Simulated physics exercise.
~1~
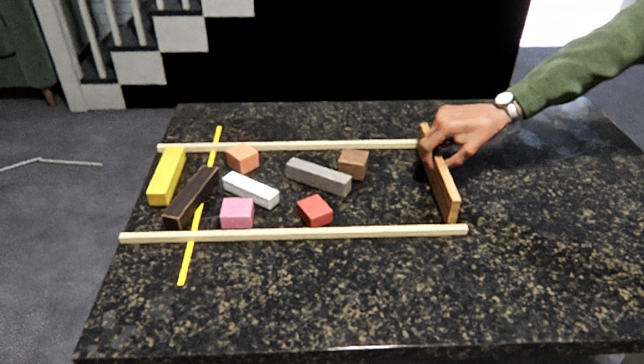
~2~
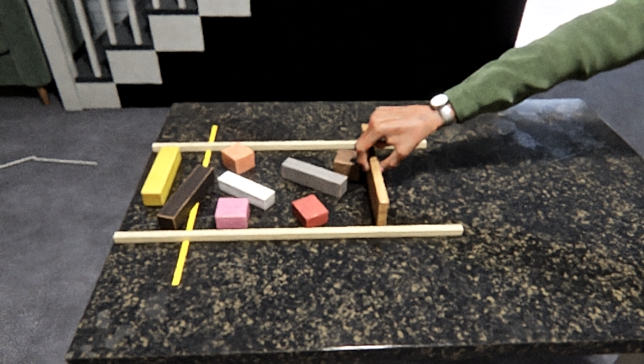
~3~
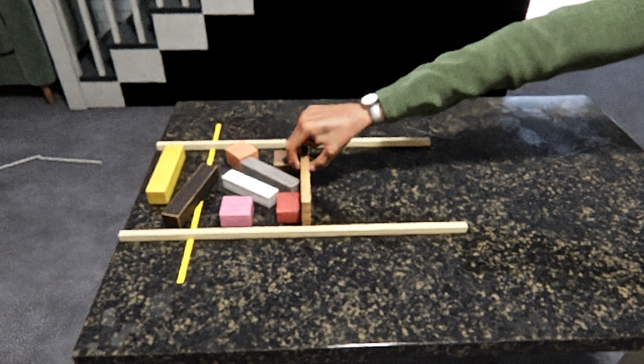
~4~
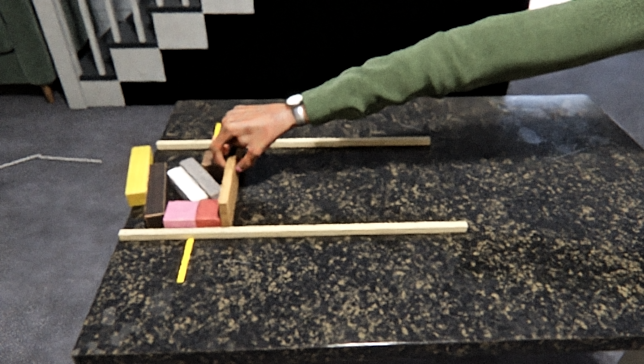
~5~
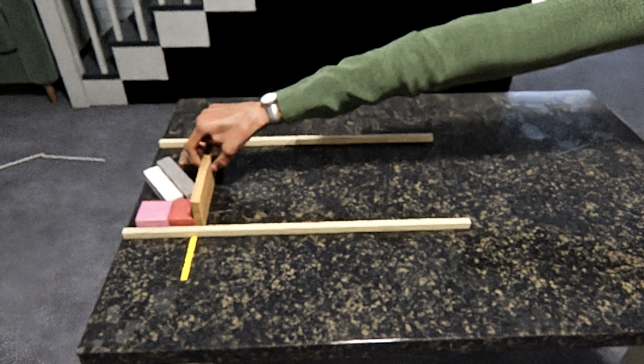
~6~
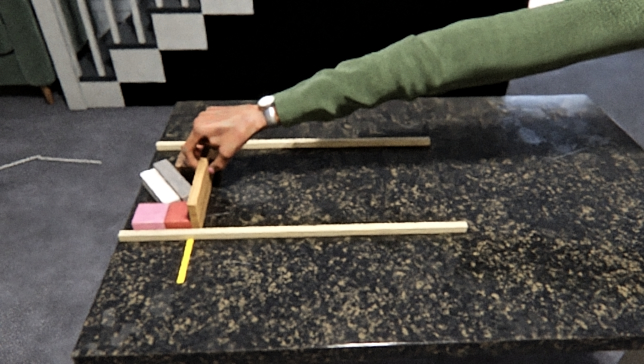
A hand slides a board left, pushing blocks until yellow and black bars fall off.
